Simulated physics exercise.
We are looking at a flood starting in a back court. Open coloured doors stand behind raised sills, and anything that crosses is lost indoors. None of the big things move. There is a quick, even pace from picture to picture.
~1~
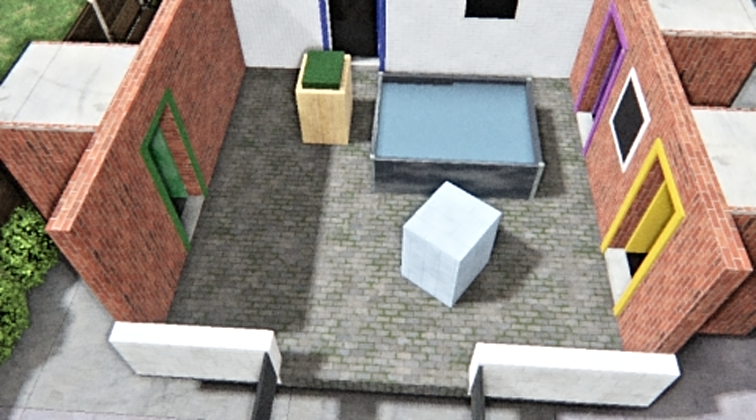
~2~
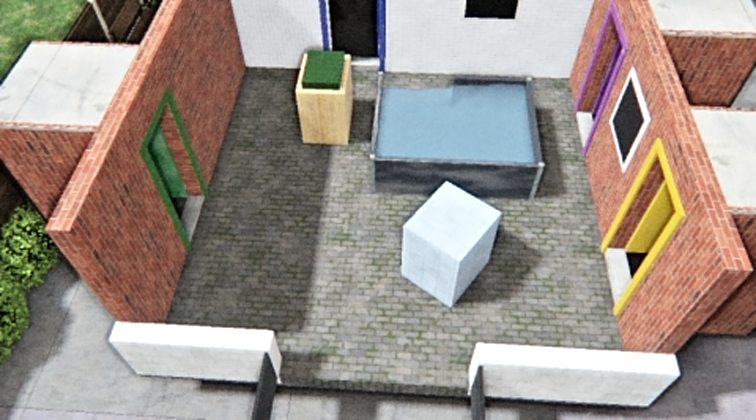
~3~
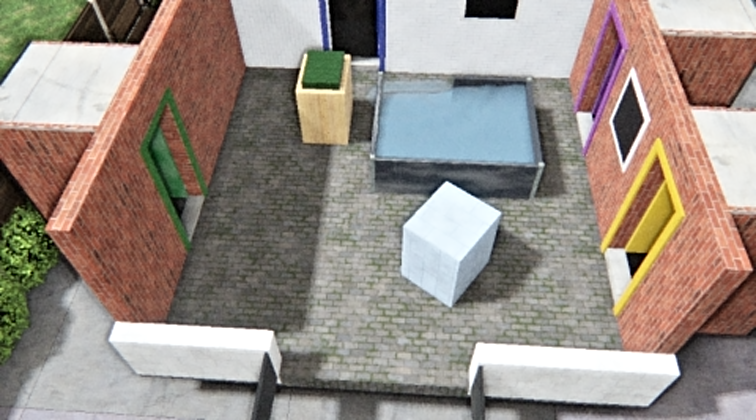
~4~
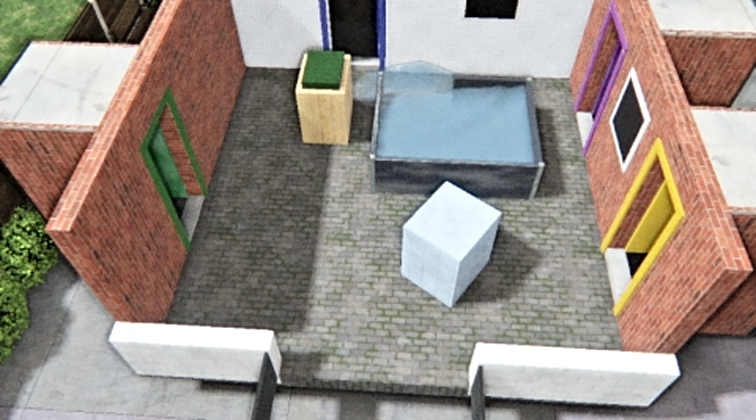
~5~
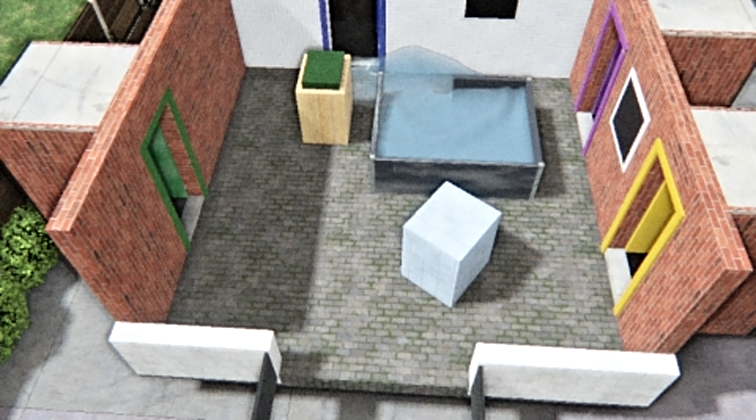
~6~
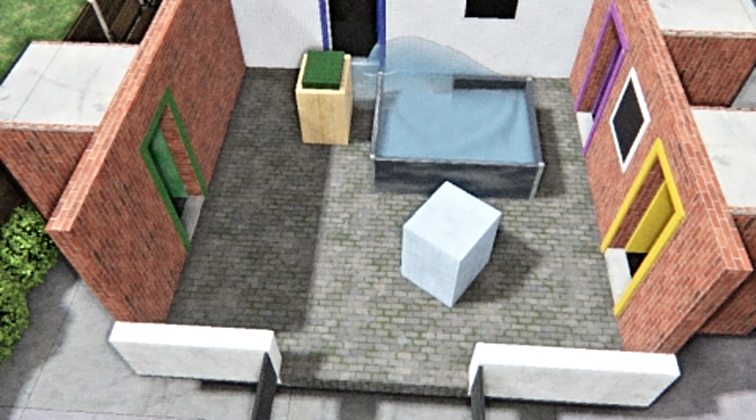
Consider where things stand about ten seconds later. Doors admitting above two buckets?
As I see it, purple door: Beyond two buckets, yellow door: Not beyond two buckets, blue door: Beyond two buckets, green door: Not beyond two buckets.
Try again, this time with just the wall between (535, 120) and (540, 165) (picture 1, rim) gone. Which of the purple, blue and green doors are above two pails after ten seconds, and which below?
Taking them in turn, the purple door crosses the line, the blue door comes up short, the green door crosses the line.
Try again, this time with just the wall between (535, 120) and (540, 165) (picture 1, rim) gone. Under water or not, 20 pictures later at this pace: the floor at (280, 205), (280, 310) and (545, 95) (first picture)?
In turn: Untouched, then inundated, then inundated.
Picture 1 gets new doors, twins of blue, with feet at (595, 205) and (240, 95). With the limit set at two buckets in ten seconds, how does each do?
Note, in sequence - door one ends up lower; door two ends up higher.
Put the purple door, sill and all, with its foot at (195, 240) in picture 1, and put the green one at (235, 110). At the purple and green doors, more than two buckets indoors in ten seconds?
The purple door comes up short, and the green door gets past the limit too.
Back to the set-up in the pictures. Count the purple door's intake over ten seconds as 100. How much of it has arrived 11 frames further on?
I get 10 per cent.
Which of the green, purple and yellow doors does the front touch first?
The answer here is the purple door.
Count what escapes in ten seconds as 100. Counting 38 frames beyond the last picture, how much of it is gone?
I get 45 percent.
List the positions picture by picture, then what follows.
In the first picture, the tank at (455, 120) is whole and still.
In the second picture, the front is at a hidden place, out from the gap on the tank's far side.
In the third picture, water pours out on the tank's far side and has run to a hidden place.
In the fourth picture, water pours out on the tank's far side and has run to (373, 72).
In the fifth picture, the front is at a hidden place, out from the gap on the tank's far side.
In the sixth picture, water pours out on the tank's far side and has run to a hidden place.
A moment on, water covers 20 % of the floor; the purple door not reached, the yellow door not reached, the blue door under two buckets in, the green door not reached.
Next, water covers 25 % of the floor; the purple door under two buckets in, the yellow door not reached, the blue door over two buckets in, the green door not reached.
Then, water covers 55 % of the floor; the purple door over two buckets in, the yellow door wet at the sill, nothing in, the blue door far over two buckets in, the green door wet at the sill, nothing in.
Later, water covers 85 % of the floor; the purple door far over two buckets in, the yellow door wet at the sill, nothing in, the blue door far over two buckets in, the green door wet at the sill, nothing in.
In the end, water covers 95 % of the floor; the purple door far over two buckets in, the yellow door wet at the sill, nothing in, the blue door far over two buckets in, the green door wet at the sill, nothing in.
